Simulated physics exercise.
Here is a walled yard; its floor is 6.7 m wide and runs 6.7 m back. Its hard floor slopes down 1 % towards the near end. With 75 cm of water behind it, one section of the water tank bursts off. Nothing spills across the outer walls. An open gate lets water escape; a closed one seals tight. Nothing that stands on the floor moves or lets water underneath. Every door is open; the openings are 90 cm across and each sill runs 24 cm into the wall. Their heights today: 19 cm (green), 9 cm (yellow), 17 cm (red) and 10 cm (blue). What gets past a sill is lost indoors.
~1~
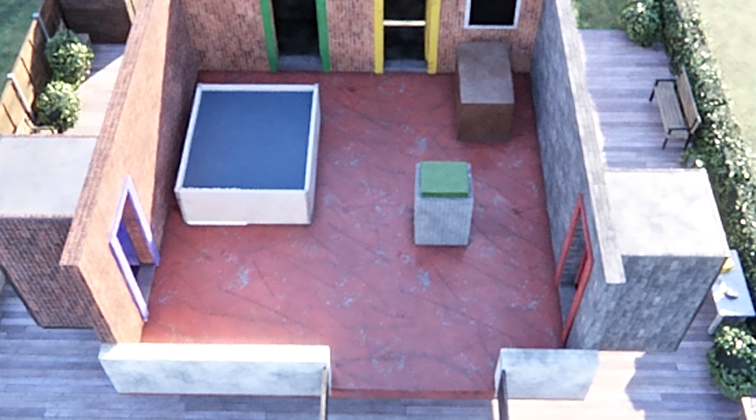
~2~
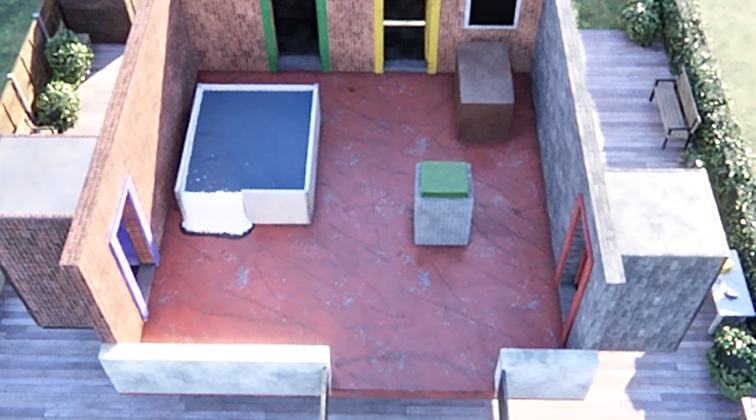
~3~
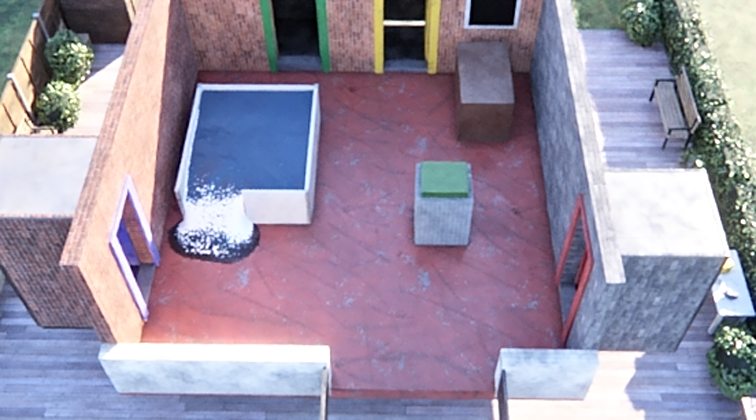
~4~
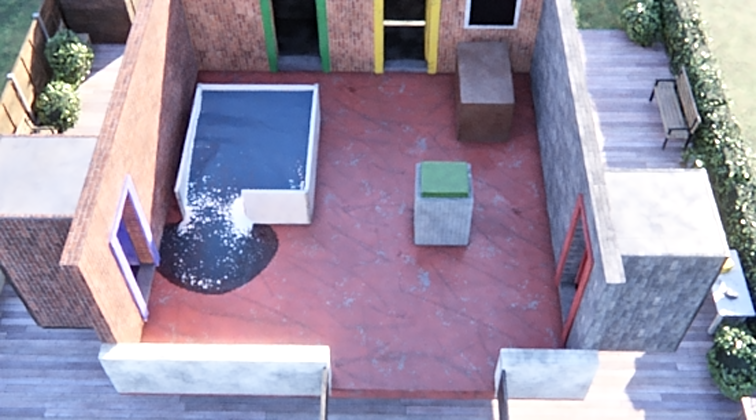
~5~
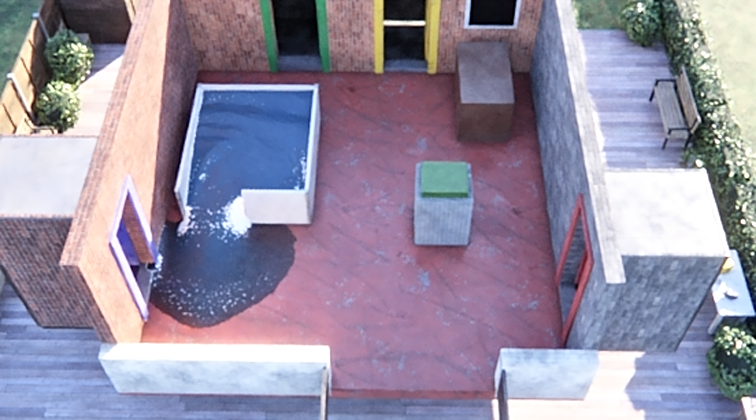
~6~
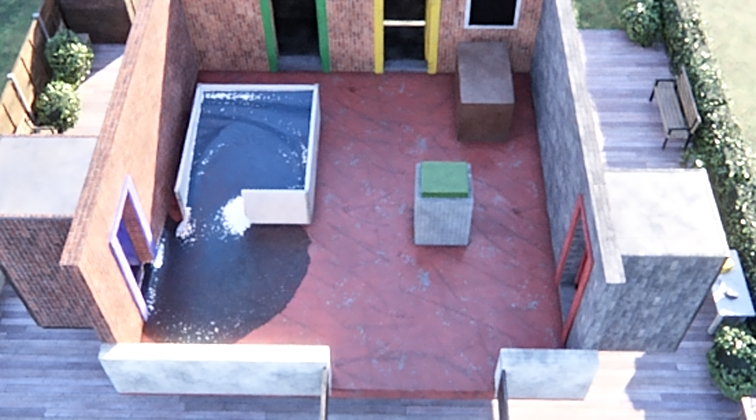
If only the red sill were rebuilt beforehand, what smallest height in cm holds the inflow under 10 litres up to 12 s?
Some 18 cm above the ground.
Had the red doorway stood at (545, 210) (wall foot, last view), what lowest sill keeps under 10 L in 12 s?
Roughly 9.0 cm.
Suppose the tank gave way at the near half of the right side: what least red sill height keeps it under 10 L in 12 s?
Then roughly 14.0 cm.
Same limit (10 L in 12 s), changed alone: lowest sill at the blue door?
About 27 cm at blue.
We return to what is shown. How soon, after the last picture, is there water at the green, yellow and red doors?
Green 9.0 s, yellow 7.0 s, red 2.8 s.
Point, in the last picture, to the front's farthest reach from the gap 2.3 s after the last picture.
At about (510, 376).
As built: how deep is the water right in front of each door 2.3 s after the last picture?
In cm: Green 0, yellow 0, red 0, blue 18.
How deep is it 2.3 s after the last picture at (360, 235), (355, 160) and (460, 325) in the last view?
In that order: 0, 0 and 6 cm.
Then, 0.7 s after the last picture water covers 20 % of the floor, deepest (60 cm) near (148, 361); it has not reached the red door.
Then, 2.3 s after the last picture water covers 35 % of the floor, deepest (42 cm) near (134, 371); it has not reached the red door.
Then, 11.3 s after the last picture water covers 95 % of the floor, deepest (12 cm) near (134, 371); 10 cm at the red door, 17 litres in over its 17 cm sill.
At the red door as built, the water peaked near 24 cm, 3.1 s after the last picture.
Run again over the same 12 s with other heights there, 30 litres in over 15.5 cm, 2 litres over 21 cm. The limit of 10 litres is kept from about 18 cm up.
